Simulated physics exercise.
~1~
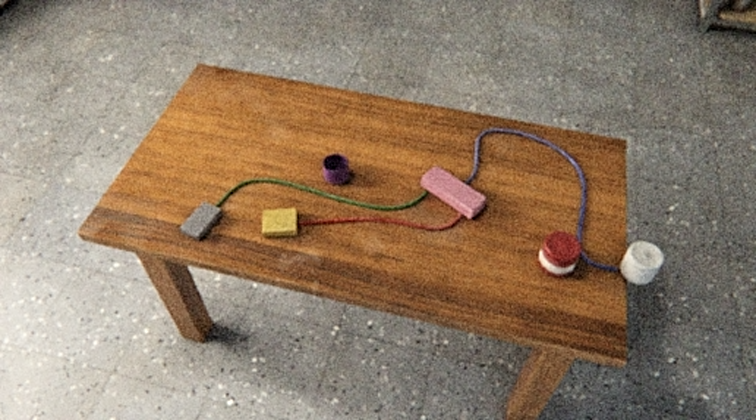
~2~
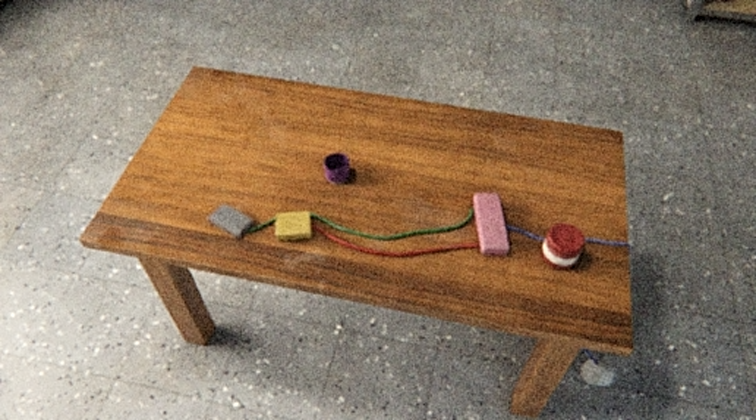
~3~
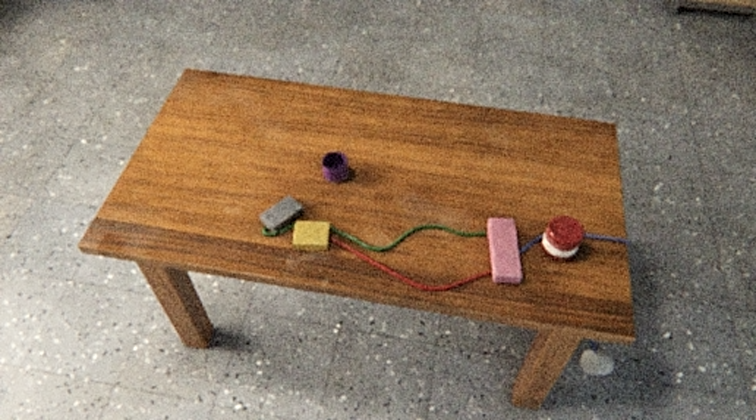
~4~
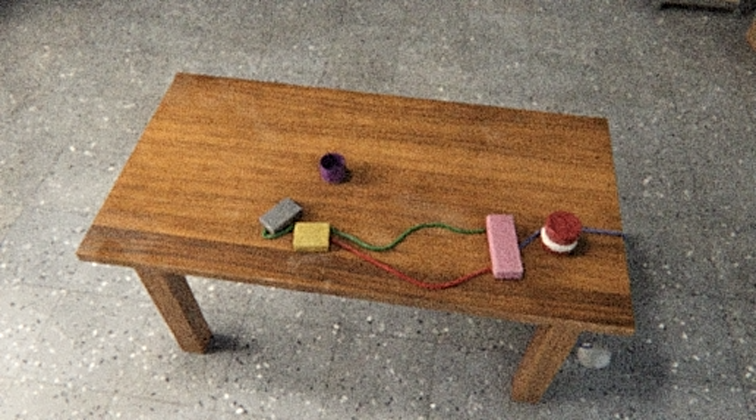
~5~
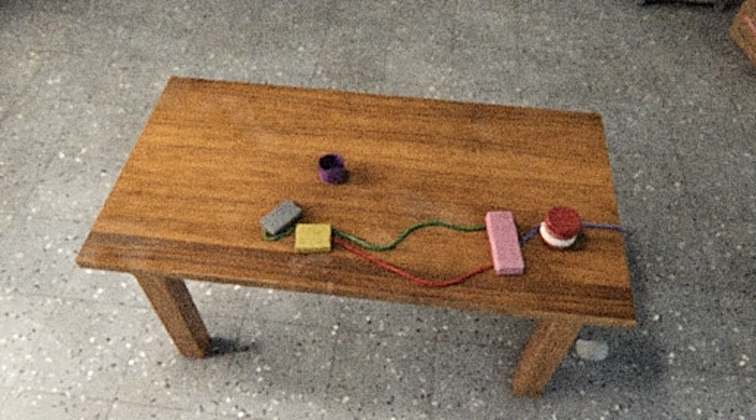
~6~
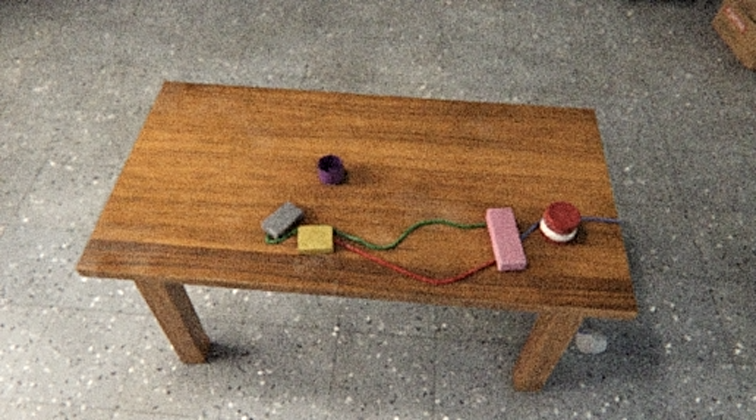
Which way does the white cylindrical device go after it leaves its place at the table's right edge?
It goes down, dropping past the edge of the table and ending up low beside the right-hand table leg.
A white cylindrical device drops off the right edge of a wooden table, and the pink block joined to it by a blue cable slides right, drawing the cabled yellow and grey blocks along. They come to rest still on the table, with the purple mug and red tin in place.
